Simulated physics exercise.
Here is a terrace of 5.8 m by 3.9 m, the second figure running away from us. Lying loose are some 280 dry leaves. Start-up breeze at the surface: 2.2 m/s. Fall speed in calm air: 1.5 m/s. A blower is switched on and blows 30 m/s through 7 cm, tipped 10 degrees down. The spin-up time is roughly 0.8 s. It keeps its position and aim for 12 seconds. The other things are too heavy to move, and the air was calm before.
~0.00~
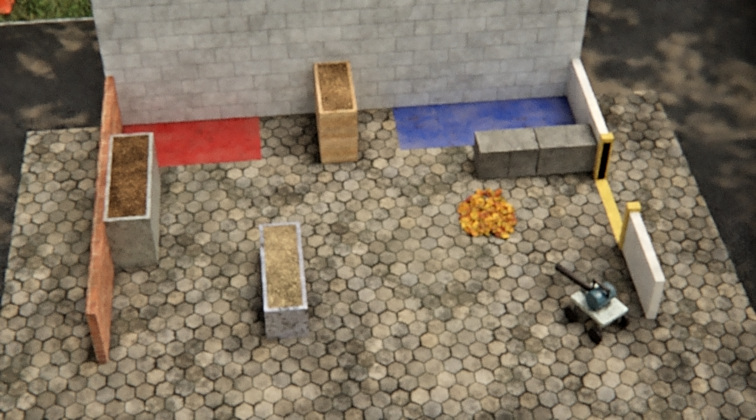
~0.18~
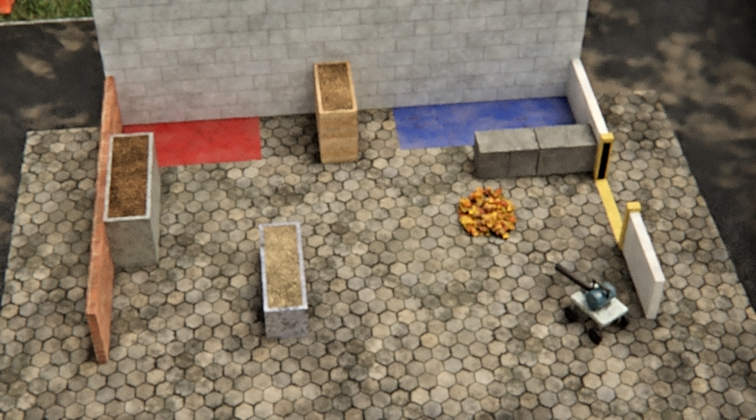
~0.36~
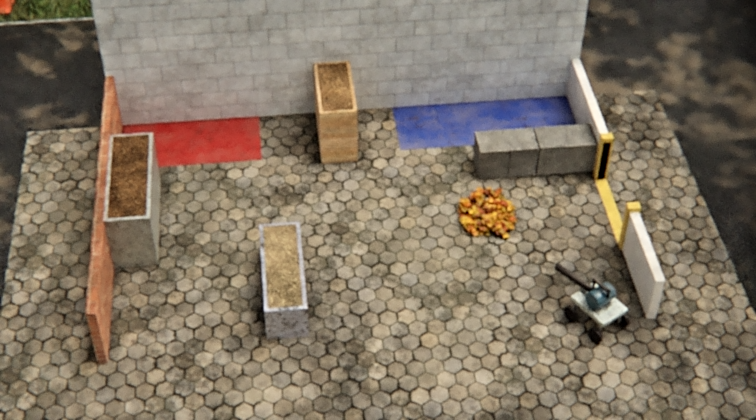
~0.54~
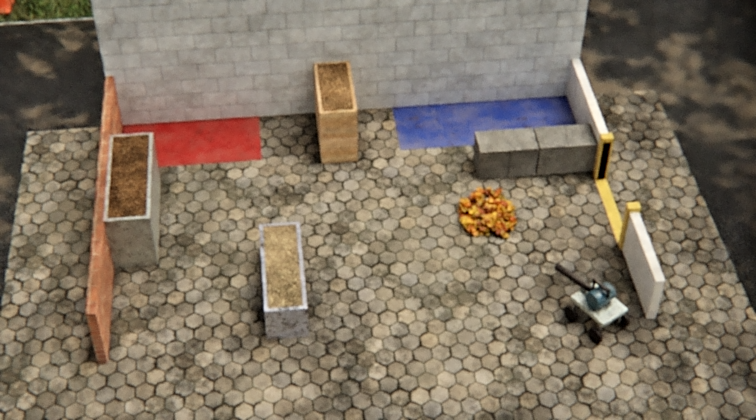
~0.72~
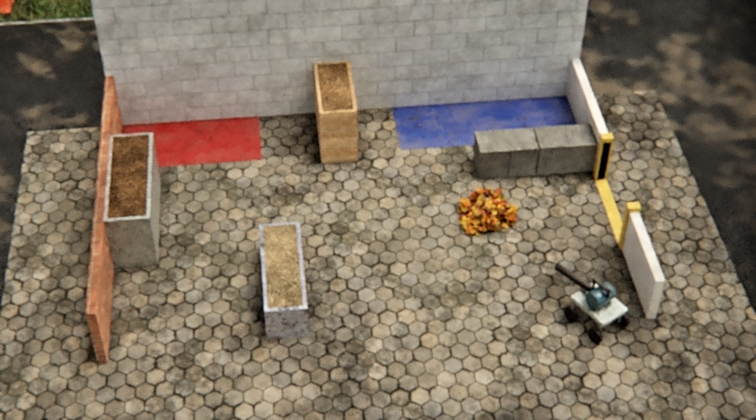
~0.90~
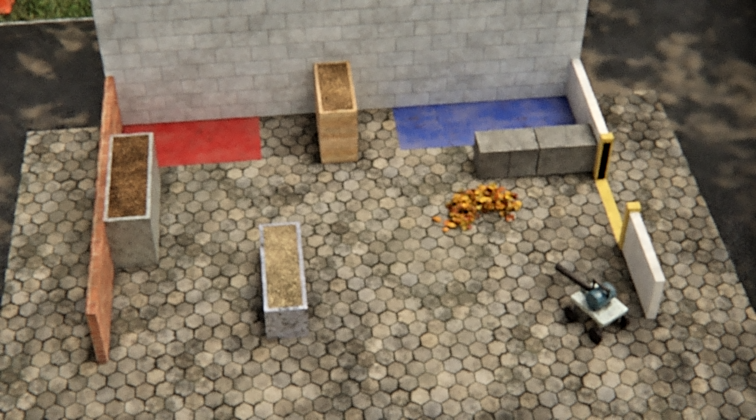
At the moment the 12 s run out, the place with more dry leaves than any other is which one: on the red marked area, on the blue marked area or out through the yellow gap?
That is the blue one.
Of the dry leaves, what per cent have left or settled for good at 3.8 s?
Estimated share: Close to 40 per cent.
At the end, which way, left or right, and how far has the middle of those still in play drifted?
Looks like a left-hand shift of around 0.8 m.
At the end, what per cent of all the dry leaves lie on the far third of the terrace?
I'd put it at about 80 percent.
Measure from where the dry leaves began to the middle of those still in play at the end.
About 2.0 m.
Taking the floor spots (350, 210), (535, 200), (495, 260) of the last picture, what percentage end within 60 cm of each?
I would say some 1 %, 15 % and 0 % respectively.
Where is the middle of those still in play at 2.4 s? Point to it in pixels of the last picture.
I'd aim at pixel (395, 117) or close to it.
After 2.4 s the count stands so, 0 % are out through the yellow gap, 30 % on the blue marked area and 0 % on the red marked area; the middle of those still in play is near (395, 117).
After 3.8 s the count stands so, 0 % are out through the yellow gap, 31 % on the blue marked area and 0 % on the red marked area; the middle of those still in play is near (394, 115).
After 6.6 s the count stands so, 0 % are out through the yellow gap, 34 % on the blue marked area and 0 % on the red marked area; the middle of those still in play is near (394, 115).
After 12.0 s, at the end, 0 % are out through the yellow gap, 36 % on the blue marked area and 0 % on the red marked area; the middle of those still in play is near (399, 113).
